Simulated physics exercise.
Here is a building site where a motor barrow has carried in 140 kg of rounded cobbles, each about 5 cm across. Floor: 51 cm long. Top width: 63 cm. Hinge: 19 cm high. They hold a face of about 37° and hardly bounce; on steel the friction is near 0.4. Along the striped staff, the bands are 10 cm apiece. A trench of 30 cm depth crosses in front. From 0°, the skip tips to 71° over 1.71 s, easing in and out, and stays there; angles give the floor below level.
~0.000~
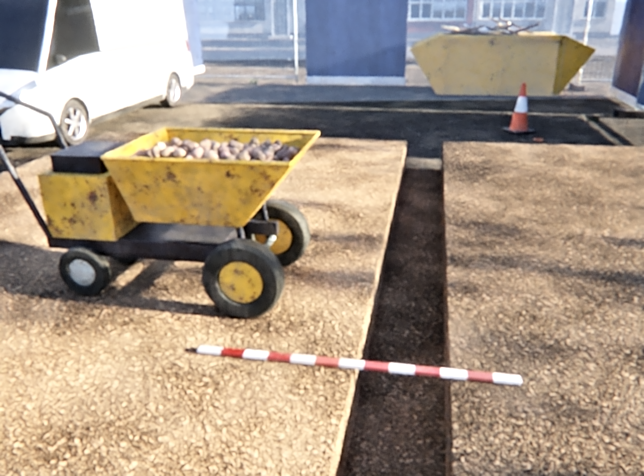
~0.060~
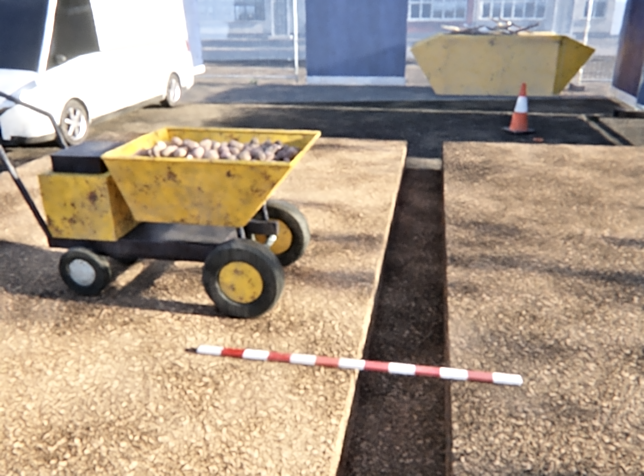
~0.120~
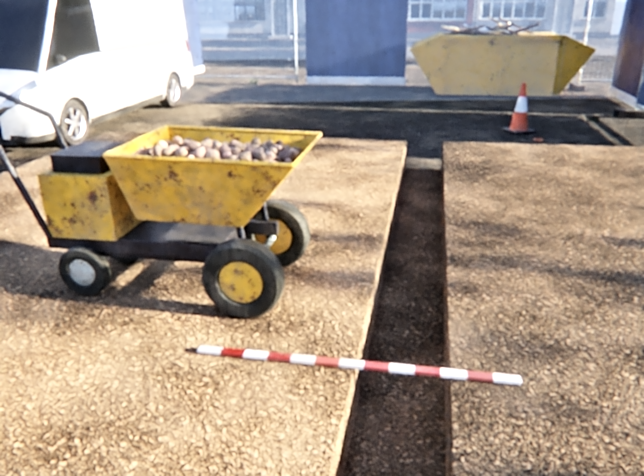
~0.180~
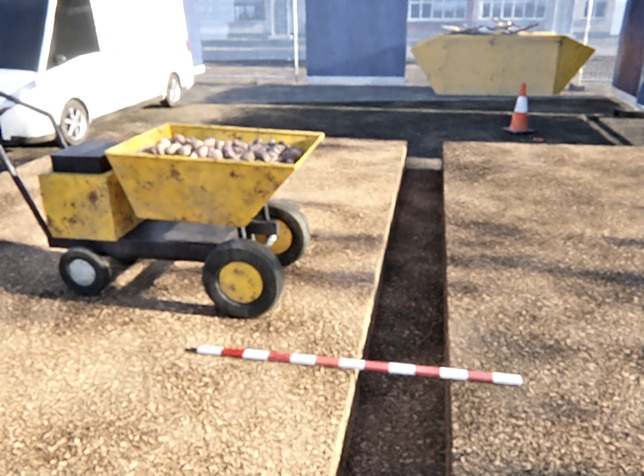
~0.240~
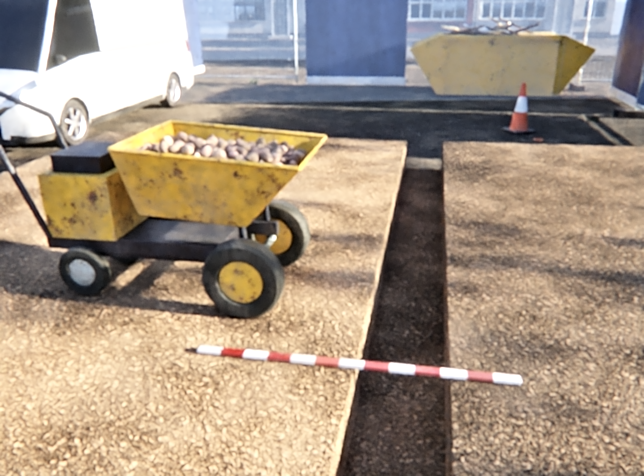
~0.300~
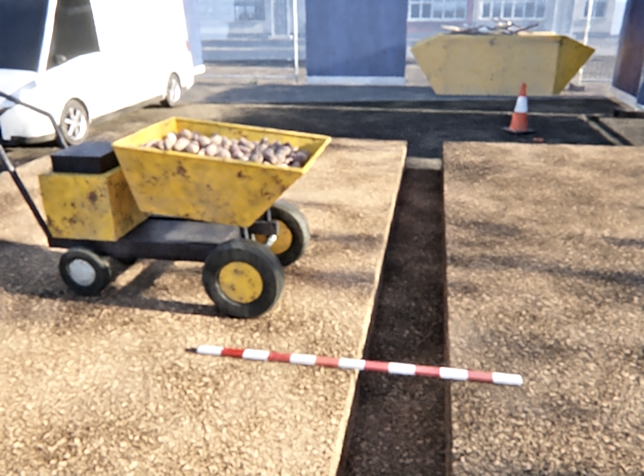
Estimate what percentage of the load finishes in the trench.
Roughly 98 percent.
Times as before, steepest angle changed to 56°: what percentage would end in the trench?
It would be close to 60 percent.
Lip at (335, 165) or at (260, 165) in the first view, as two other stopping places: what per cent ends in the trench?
Roughly 60 percent for the first, and 100 percent for the second.
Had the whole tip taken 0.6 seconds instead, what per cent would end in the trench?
Then roughly 80 percent.
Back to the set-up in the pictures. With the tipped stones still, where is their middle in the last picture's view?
Their middle ends up near (412, 335).
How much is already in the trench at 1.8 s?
Something like 50 in a hundred.
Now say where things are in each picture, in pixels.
In the first frame, lip at (290, 165), floor tilted 0°, highest stones at (209, 147).
In the second frame, the skip is at 0°, its lip at (291, 165); the top of the load is at (209, 147); the stones move at 0.1 m/s on average.
In the third frame, the skip is at 1°, its lip at (293, 166); the top of the load is at (210, 146); the stones move at 0.1 m/s on average.
In the fourth frame, the skip is at 2°, its lip at (295, 167); the top of the load is at (212, 145); the stones move at 0.2 m/s on average.
In the fifth frame, lip at (299, 169), floor tilted 4°, highest stones at (198, 143); the stones move at 0.3 m/s on average.
In the sixth frame, lip at (304, 172), floor tilted 6°, highest stones at (202, 141); the stones move at 0.3 m/s on average.
After 1.3 s the floor is at 60°; 99 % in the skip, 1 % in the trench; the foremost stones are at (392, 264).
After 1.8 s the floor is at 71°; 50 % in the skip, 49 % in the trench, 1 % past the trench; the foremost stones are at (466, 310).
After 2.2 s the floor is at 71°; 22 % in the skip, 76 % in the trench, 2 % past the trench; the foremost stones are at (533, 308).
After 4.1 s the floor is at 71°; 0 % in the skip, 98 % in the trench, 2 % past the trench; the foremost stones are at (563, 308).
